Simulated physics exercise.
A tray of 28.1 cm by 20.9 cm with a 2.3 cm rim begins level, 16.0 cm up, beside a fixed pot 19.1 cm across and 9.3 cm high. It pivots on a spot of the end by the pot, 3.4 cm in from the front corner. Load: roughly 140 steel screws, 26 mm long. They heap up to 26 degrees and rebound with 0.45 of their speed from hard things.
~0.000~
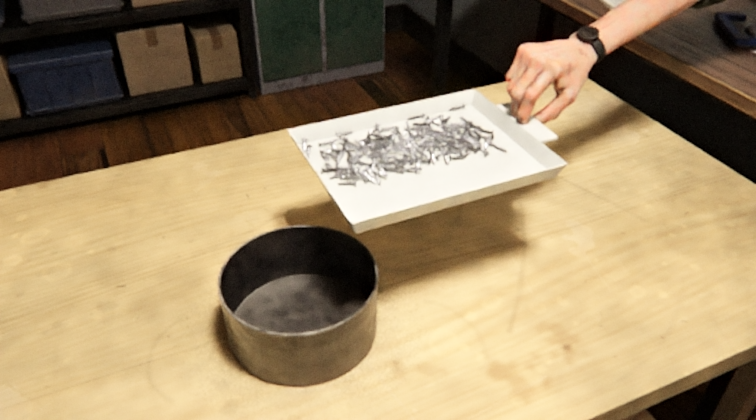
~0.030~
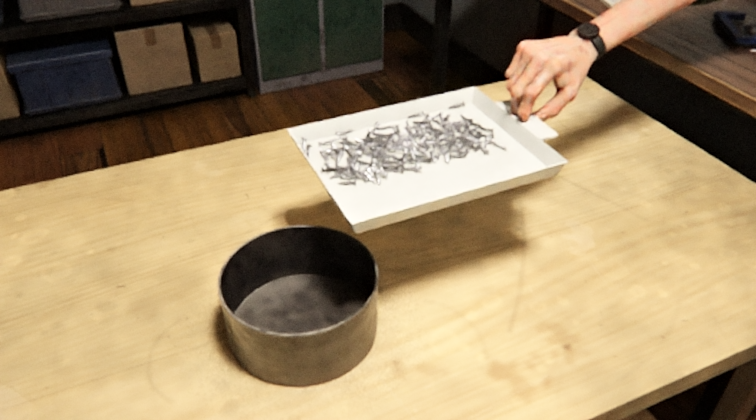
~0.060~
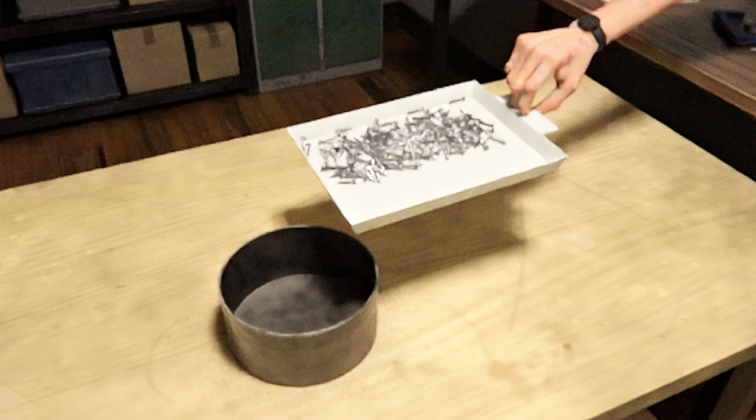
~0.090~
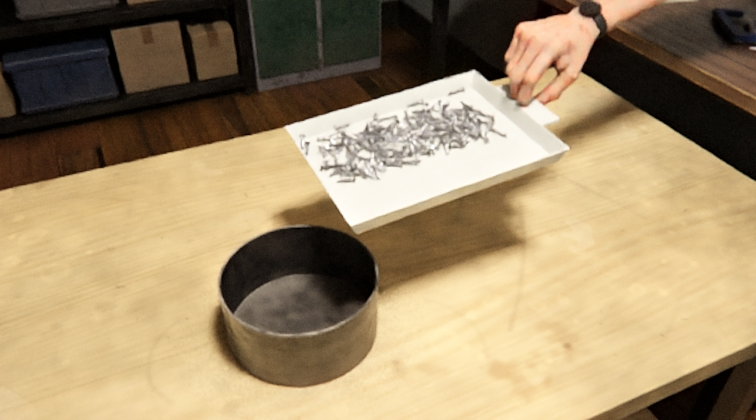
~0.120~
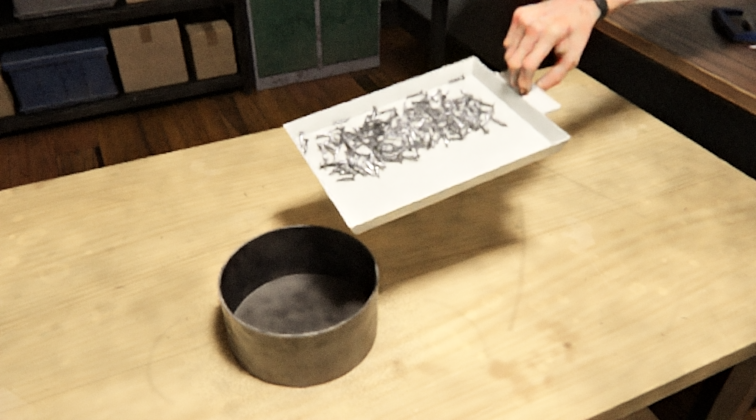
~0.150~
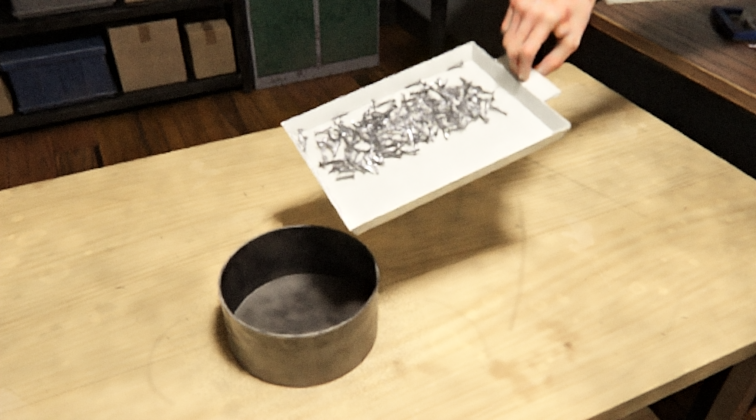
The video shows a hand wearing a dark wristband raising the right end of a white tray of small metal screws above a wooden table, slanting it down to the left beside a round dark metal pot.
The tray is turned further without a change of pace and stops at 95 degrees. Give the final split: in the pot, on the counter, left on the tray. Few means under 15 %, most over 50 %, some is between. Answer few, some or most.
Pot: Most, counter: Few, tray: Few.
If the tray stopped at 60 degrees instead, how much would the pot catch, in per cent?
Then about 65 per cent.
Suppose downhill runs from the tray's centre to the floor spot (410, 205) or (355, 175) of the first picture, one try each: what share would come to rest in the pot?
Some 65 and 40 per cent.
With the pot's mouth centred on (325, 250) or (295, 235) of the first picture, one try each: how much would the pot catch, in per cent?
Some 60 and 45 per cent.
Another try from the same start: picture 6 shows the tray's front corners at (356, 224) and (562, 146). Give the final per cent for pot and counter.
Pot 55, counter 45.
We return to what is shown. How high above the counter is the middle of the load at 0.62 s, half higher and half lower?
About 18 cm.
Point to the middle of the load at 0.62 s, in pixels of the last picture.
Near (304, 209).
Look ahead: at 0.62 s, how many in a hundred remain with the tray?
Some 70 per cent of the load.
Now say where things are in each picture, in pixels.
In the first frame, tray tilt 0 degrees, front corners at (356, 217) and (558, 162); middle of the pieces at (409, 145); pot at (299, 275).
In the second frame, tray tilt 1 degrees, front corners at (356, 217) and (558, 160); middle of the pieces at (409, 144).
In the third frame, tray tilt 2 degrees, front corners at (355, 218) and (559, 155); middle of the pieces at (408, 141).
In the fourth frame, tray tilt 5 degrees, front corners at (355, 219) and (560, 147), lowest corner left front; middle of the pieces at (408, 135).
In the fifth frame, tray tilt 9 degrees, front corners at (354, 220) and (561, 136), lowest corner left front; middle of the pieces at (407, 129).
In the sixth frame, tray tilt 13 degrees, front corners at (353, 221) and (561, 124), lowest corner left front; middle of the pieces at (406, 121); pot at (299, 275). The tray's pace is about 145 degrees a second.
Then, at 0.43 s, tilt 53 degrees; the tray holds 100 %, the pot 0 %.
Then, at 0.62 s, tilt 80 degrees; the tray holds 70 %, the pot 0 %.
Then, at 0.93 s, tilt 95 degrees; the tray holds 0 %, the pot 95 %.
In the end, at 1.5 s, pot 95 %, counter 5 %, tray 0 %.
